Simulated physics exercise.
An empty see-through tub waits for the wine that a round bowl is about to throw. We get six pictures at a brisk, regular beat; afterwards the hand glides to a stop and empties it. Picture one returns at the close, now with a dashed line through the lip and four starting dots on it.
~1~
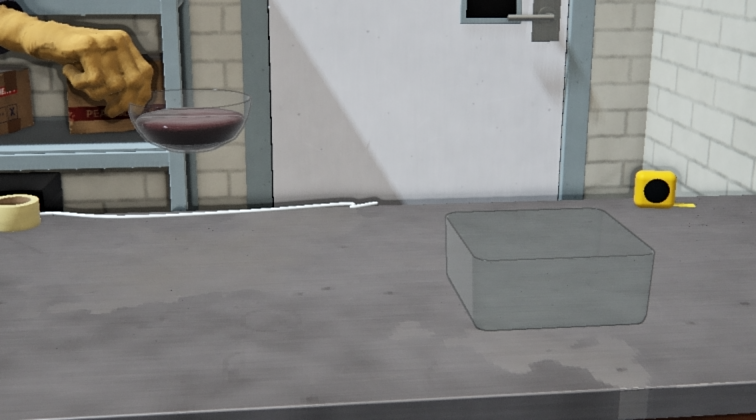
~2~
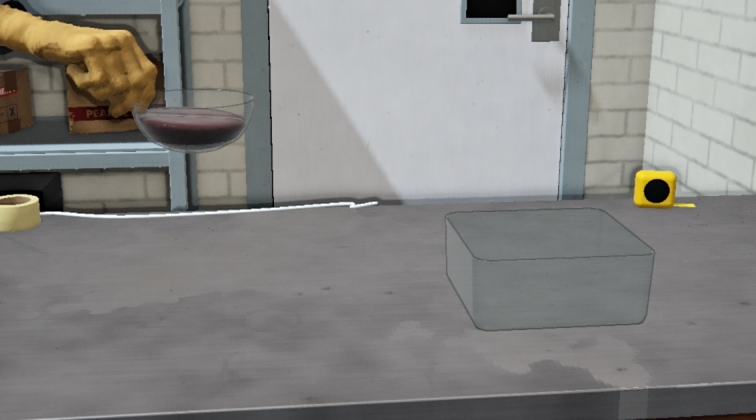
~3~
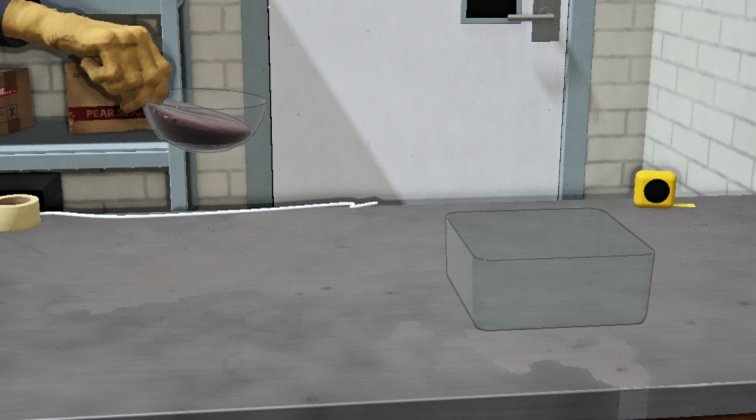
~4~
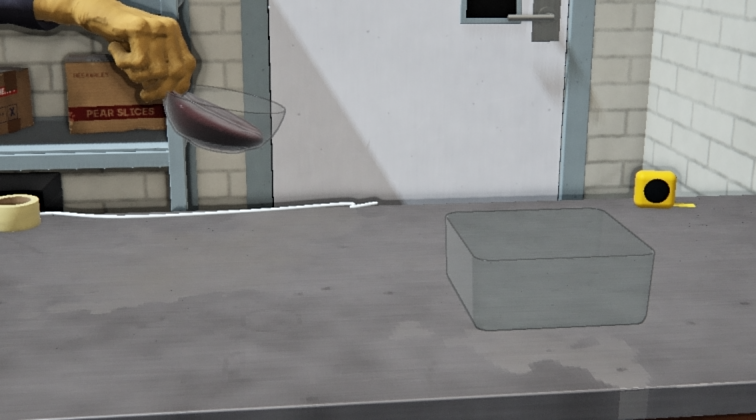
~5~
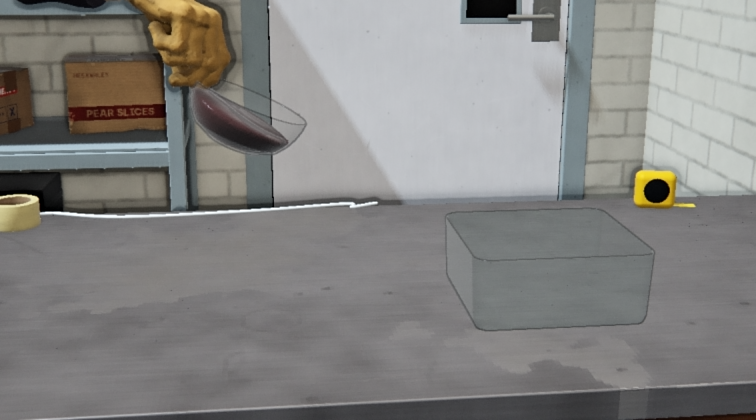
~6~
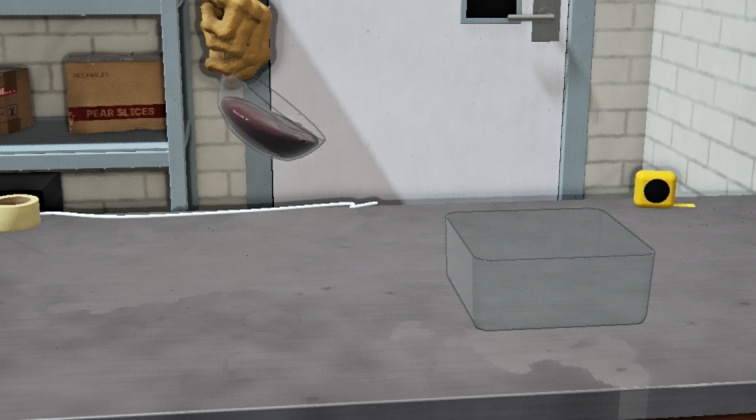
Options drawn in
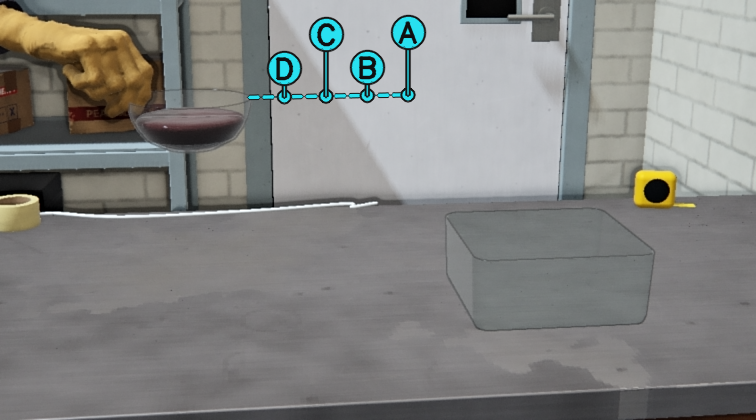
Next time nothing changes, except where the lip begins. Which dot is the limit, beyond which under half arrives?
Use spot D.
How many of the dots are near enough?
All four.
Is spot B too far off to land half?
No.
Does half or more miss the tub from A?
No.
On the marked copy, A at (408, 94); B at (367, 95); C at (326, 96); D at (284, 96).
For spot A, about 83 % lands in the tub, 5 % falls short and 12 % goes beside or beyond.
For spot B, about 85 % lands in the tub, 9 % falls short and 6 % goes beside or beyond.
For spot C, about 72 % lands in the tub, 6 % falls short and 21 % goes beside or beyond.
For spot D, about 64 % lands in the tub, 19 % falls short and 17 % goes beside or beyond.
